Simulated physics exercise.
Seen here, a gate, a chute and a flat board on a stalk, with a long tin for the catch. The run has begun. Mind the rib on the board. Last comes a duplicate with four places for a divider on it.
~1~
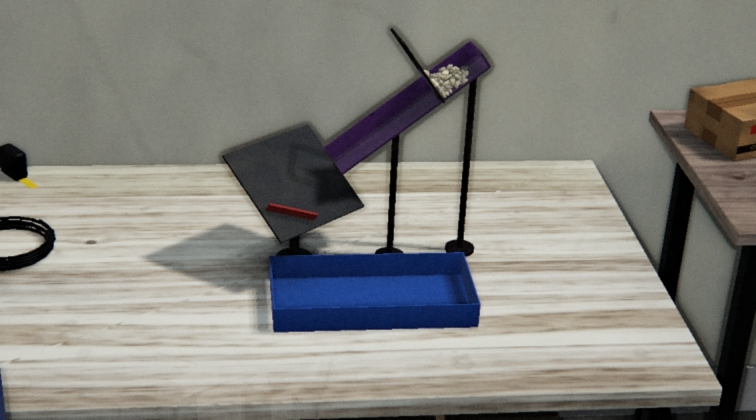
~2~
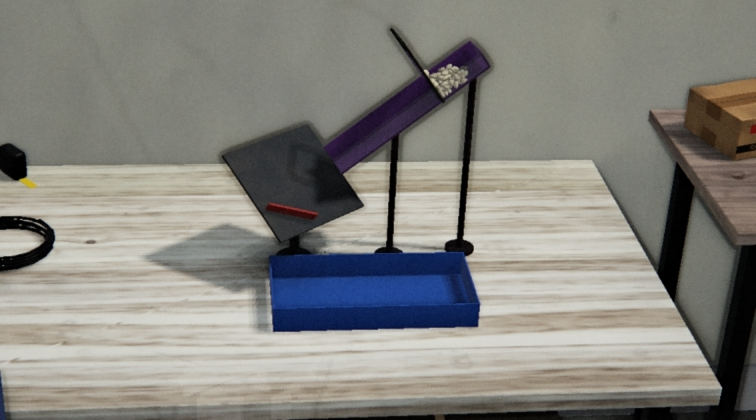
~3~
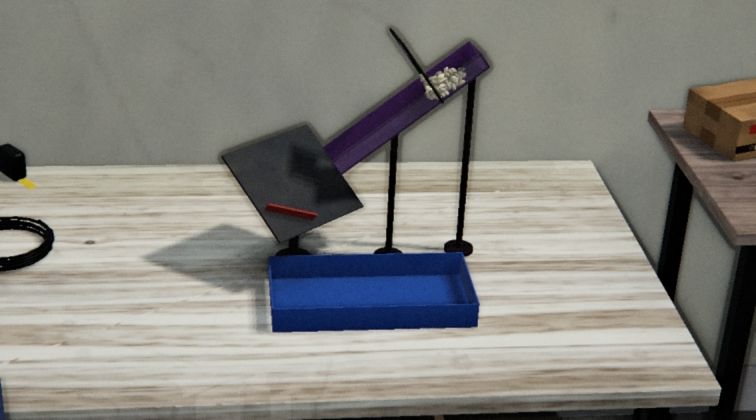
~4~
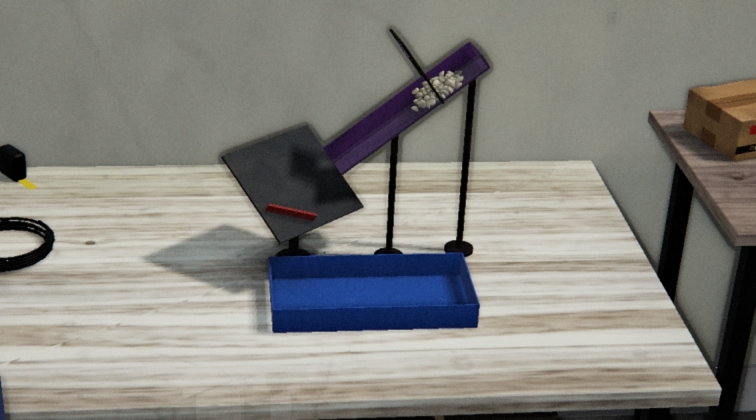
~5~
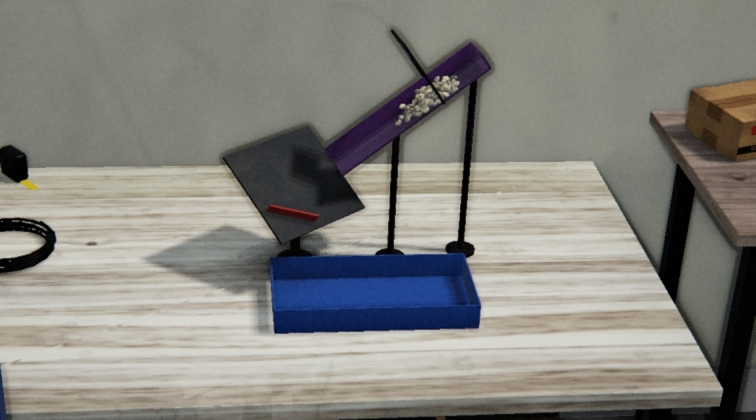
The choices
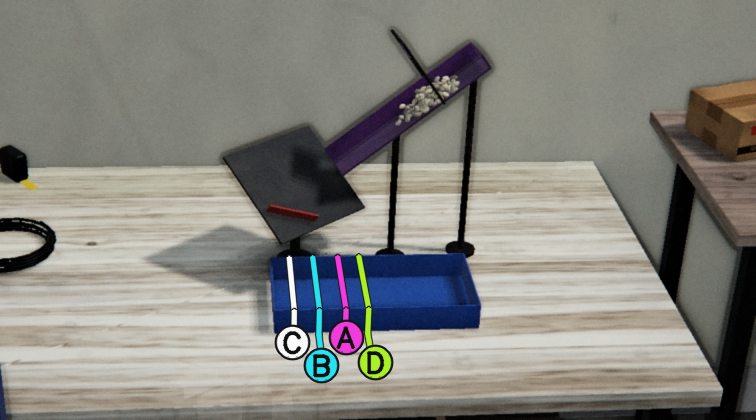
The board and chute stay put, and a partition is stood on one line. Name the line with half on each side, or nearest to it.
The answer is line A.
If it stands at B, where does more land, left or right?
The right side.
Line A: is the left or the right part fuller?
The right side.
On the marked copy, line A crosses the front rim at (346, 308); line B crosses the front rim at (319, 309); line C crosses the front rim at (294, 310); line D crosses the front rim at (368, 308).
For line A, of what is caught, close to a third on the left of the divider, close to two thirds on the right.
For line B, of what is caught, only a few on the left of the divider, all but a few on the right.
For line C, of what is caught, none at all on the left of the divider, the whole lot on the right.
For line D, of what is caught, all but a few on the left of the divider, only a few on the right.
